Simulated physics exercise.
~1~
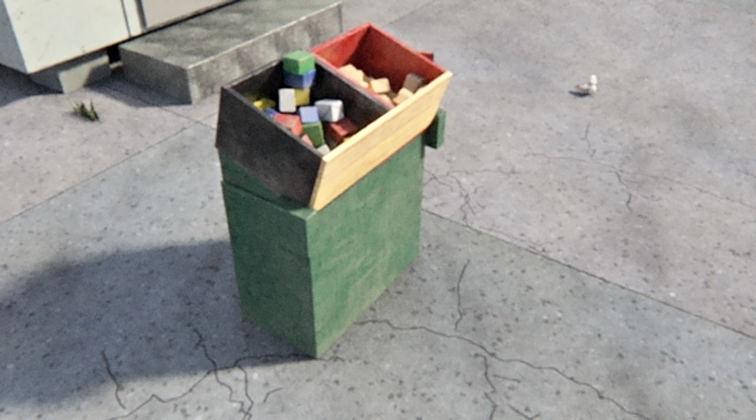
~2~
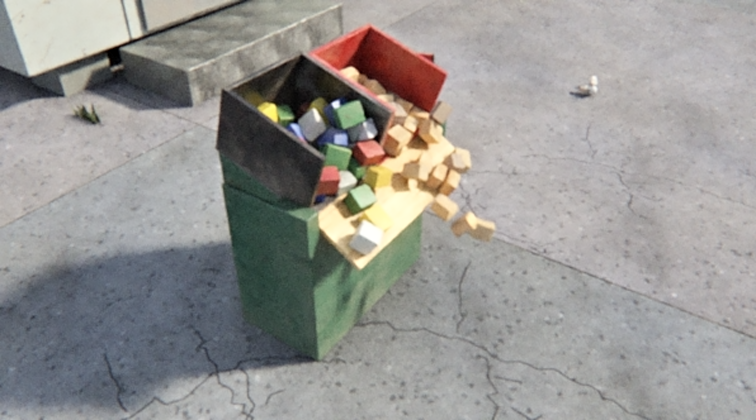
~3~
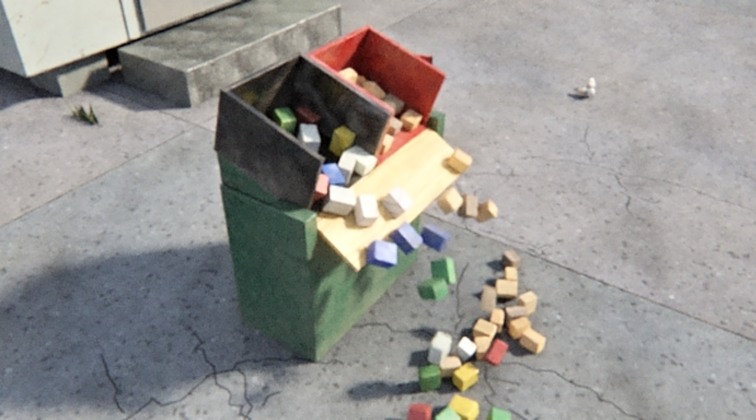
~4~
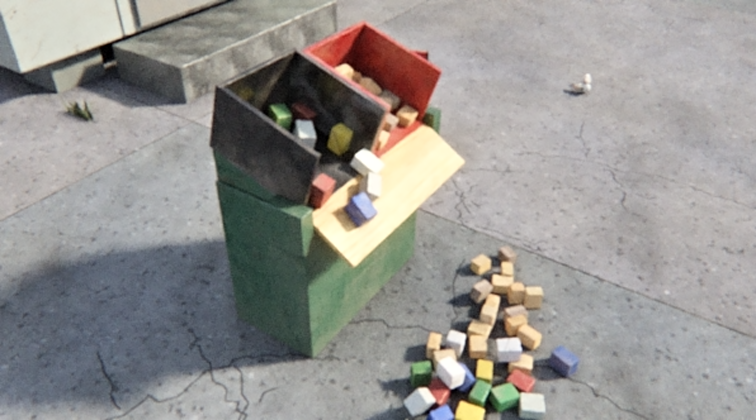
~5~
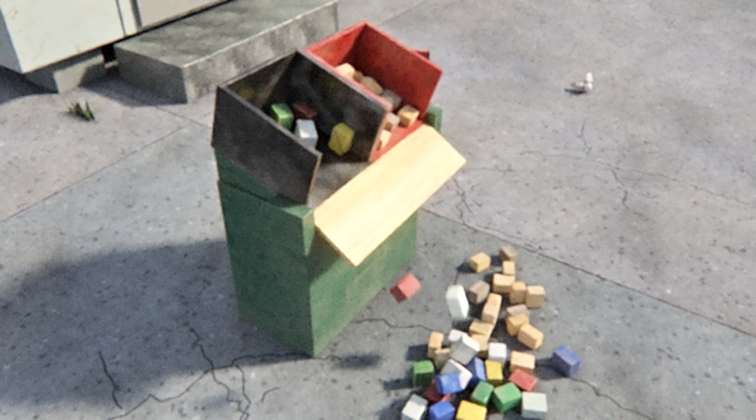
Green stand with tilted black and red bins spilling coloured and tan blocks over a dropped flap, some staying inside.
